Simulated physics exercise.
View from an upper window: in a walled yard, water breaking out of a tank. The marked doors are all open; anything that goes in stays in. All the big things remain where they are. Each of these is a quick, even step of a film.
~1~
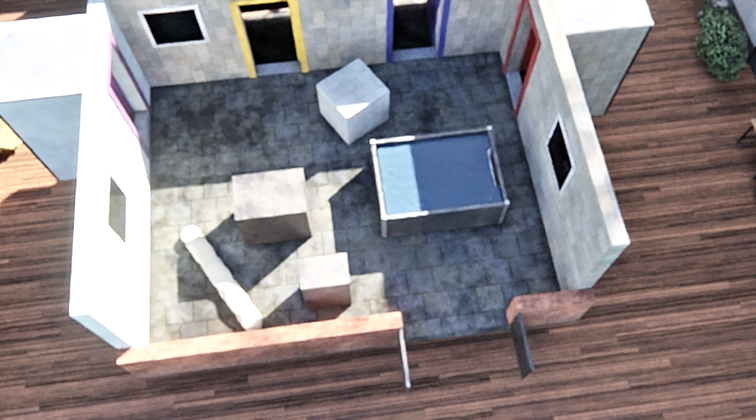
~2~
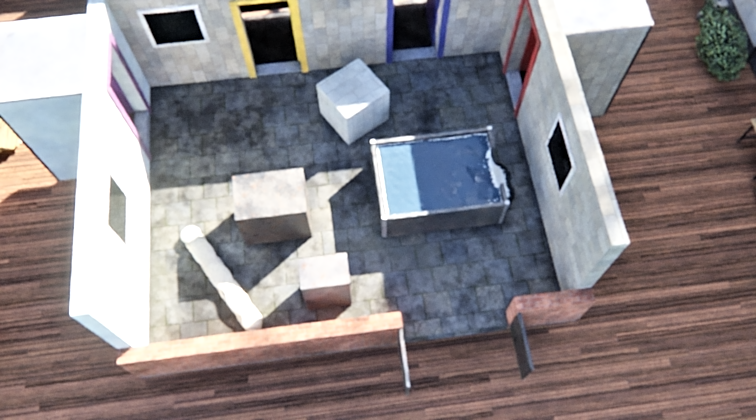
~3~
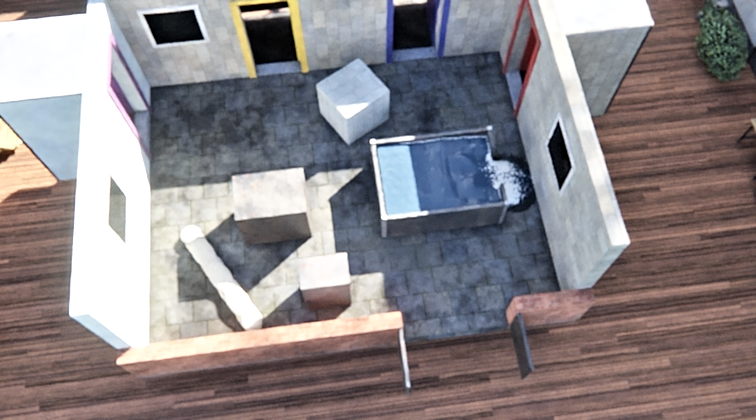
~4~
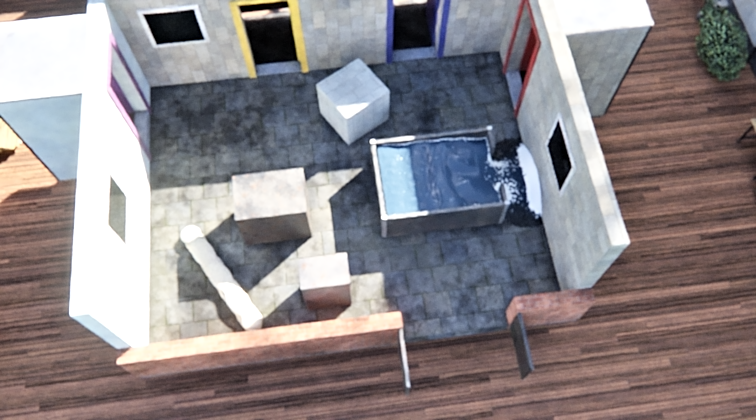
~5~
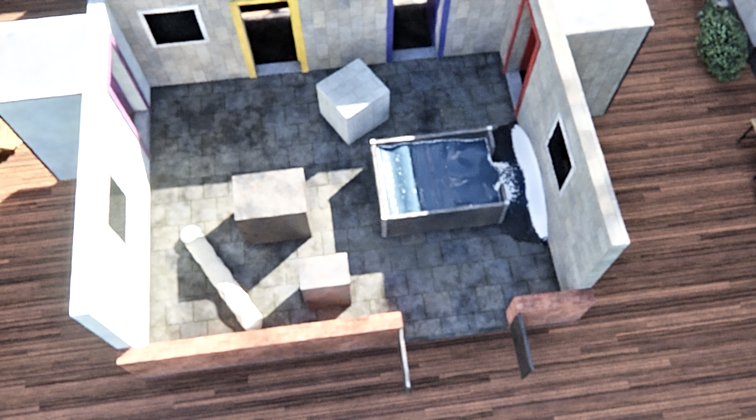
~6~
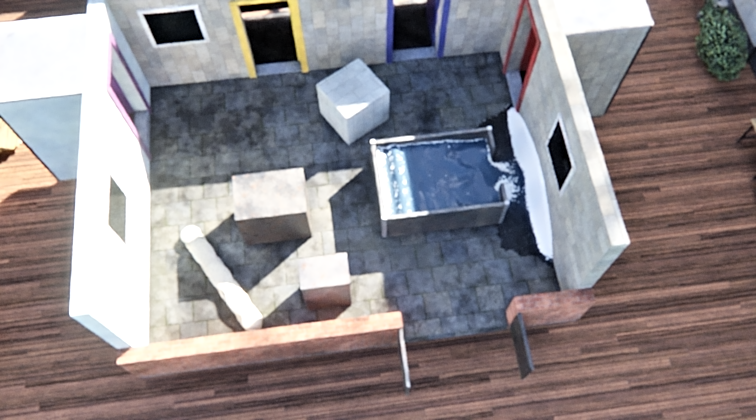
Water bursting from the right end of an open tank in a walled yard, splashing against the wall and spreading along it.
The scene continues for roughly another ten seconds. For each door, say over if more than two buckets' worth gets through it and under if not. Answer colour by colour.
Outcome: The purple door will let in an allowed amount, the blue door will let in too much, the red door will let in an allowed amount, the yellow door will let in an allowed amount.
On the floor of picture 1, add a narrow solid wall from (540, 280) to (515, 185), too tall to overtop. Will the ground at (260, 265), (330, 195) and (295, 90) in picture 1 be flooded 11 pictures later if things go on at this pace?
Results in order: Bone-dry / bone-dry / bone-dry.
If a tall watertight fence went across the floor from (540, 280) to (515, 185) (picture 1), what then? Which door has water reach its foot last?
The purple door comes last.
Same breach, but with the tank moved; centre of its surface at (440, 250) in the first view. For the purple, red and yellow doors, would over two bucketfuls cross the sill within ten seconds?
Log: Purple door misses the mark; red door misses the mark; yellow door misses the mark.
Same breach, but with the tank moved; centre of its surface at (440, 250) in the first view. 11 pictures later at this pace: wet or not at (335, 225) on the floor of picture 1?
Spot check: Left dry.
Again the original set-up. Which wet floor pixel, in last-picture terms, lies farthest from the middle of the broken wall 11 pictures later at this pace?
Near (373, 67).
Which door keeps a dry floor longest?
Answer - the door marked purple.
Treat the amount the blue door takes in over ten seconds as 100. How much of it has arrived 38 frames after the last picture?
It would be roughly 70 percent of the ten-second total.
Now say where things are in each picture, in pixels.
The open tank at (438, 174) is whole and still, in the first frame.
Water pours out at (492, 178) and has run to a hidden place, in the second frame.
The front is at (534, 195), out from the gap at (492, 179), in the third frame.
Water pours out at (492, 180) and has run to (521, 144), in the fourth frame.
The front is at (516, 125), out from the gap at (492, 179), in the fifth frame.
Water pours out at (492, 179) and has run to (512, 109), in the sixth frame.
A moment on, water covers 20 % of the floor; the purple door not reached, the blue door not reached, the red door wet at the sill, nothing in, the yellow door not reached.
Next, water covers 25 % of the floor; the purple door not reached, the blue door under two buckets in, the red door wet at the sill, nothing in, the yellow door not reached.
Then, water covers 40 % of the floor; the purple door not reached, the blue door over two buckets in, the red door wet at the sill, nothing in, the yellow door wet at the sill, nothing in.
Later, water covers 75 % of the floor; the purple door wet at the sill, nothing in, the blue door over two buckets in, the red door wet at the sill, nothing in, the yellow door wet at the sill, nothing in.
In the end, water covers 95 % of the floor; the purple door wet at the sill, nothing in, the blue door far over two buckets in, the red door wet at the sill, nothing in, the yellow door wet at the sill, nothing in.
